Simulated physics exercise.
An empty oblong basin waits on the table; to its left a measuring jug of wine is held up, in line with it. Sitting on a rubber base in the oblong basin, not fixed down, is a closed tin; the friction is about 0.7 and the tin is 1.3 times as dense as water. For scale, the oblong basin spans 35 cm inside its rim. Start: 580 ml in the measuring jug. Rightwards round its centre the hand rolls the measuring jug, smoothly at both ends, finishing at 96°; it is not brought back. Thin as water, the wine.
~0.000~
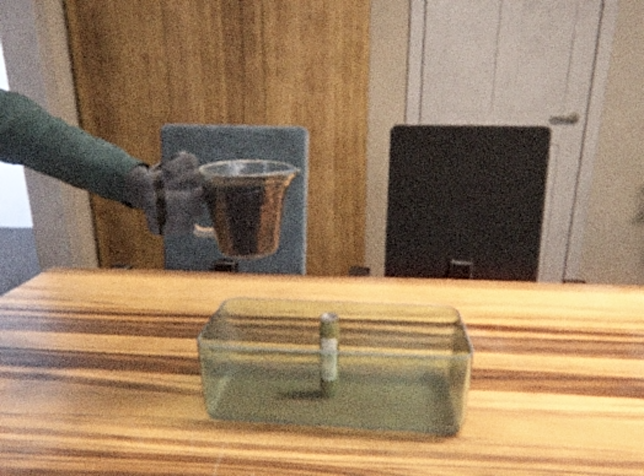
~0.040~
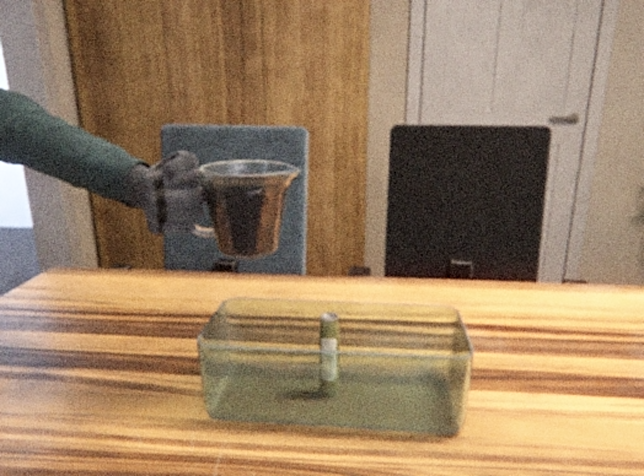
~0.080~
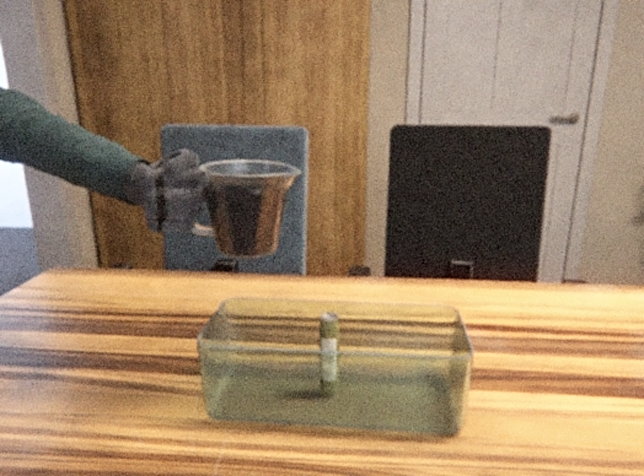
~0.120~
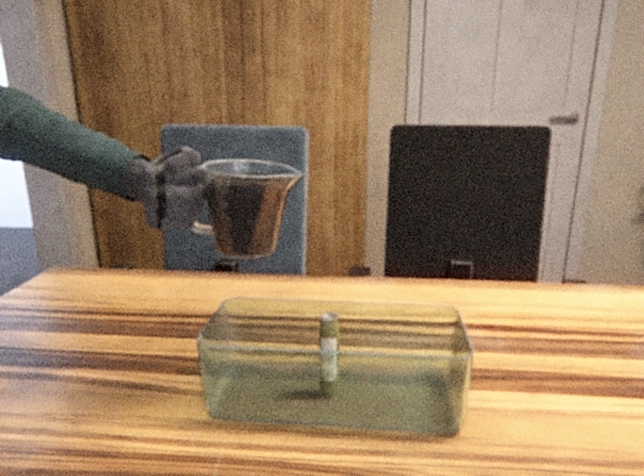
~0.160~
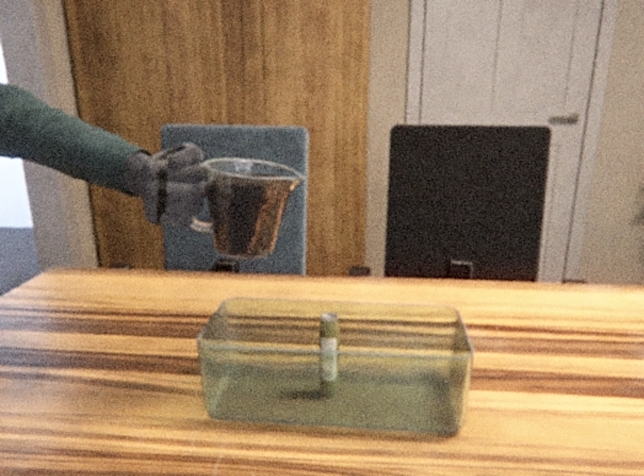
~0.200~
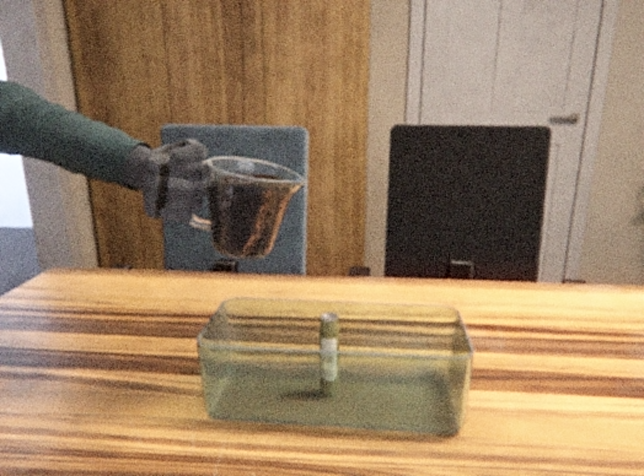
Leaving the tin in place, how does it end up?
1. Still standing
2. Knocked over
1.
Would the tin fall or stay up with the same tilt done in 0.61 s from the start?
It stays steady, then.
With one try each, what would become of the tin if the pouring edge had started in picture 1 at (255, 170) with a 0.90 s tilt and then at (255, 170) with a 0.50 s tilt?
First it tips over; then it tips over.
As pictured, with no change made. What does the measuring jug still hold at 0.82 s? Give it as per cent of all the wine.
Near 20 in a hundred.
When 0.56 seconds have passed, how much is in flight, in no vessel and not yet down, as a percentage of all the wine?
My guess is roughly 24 %.
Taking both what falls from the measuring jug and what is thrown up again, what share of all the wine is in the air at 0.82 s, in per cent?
About 24 per cent.
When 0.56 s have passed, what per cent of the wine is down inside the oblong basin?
Close to 4 in a hundred.
After 0.56 s the tilt is 66° and 72 per cent is still to pour; the tin stands where it began.
After 0.82 s the tilt is 94° and 21 per cent is still to pour; the tin stands where it began.
After 1.10 s the tilt is 96° and 2 per cent is still to pour; the tin stands where it began.
After 1.40 s the tilt is 96° and 0 per cent is still to pour; the tin stands where it began.
In the end the tin stands where it began.
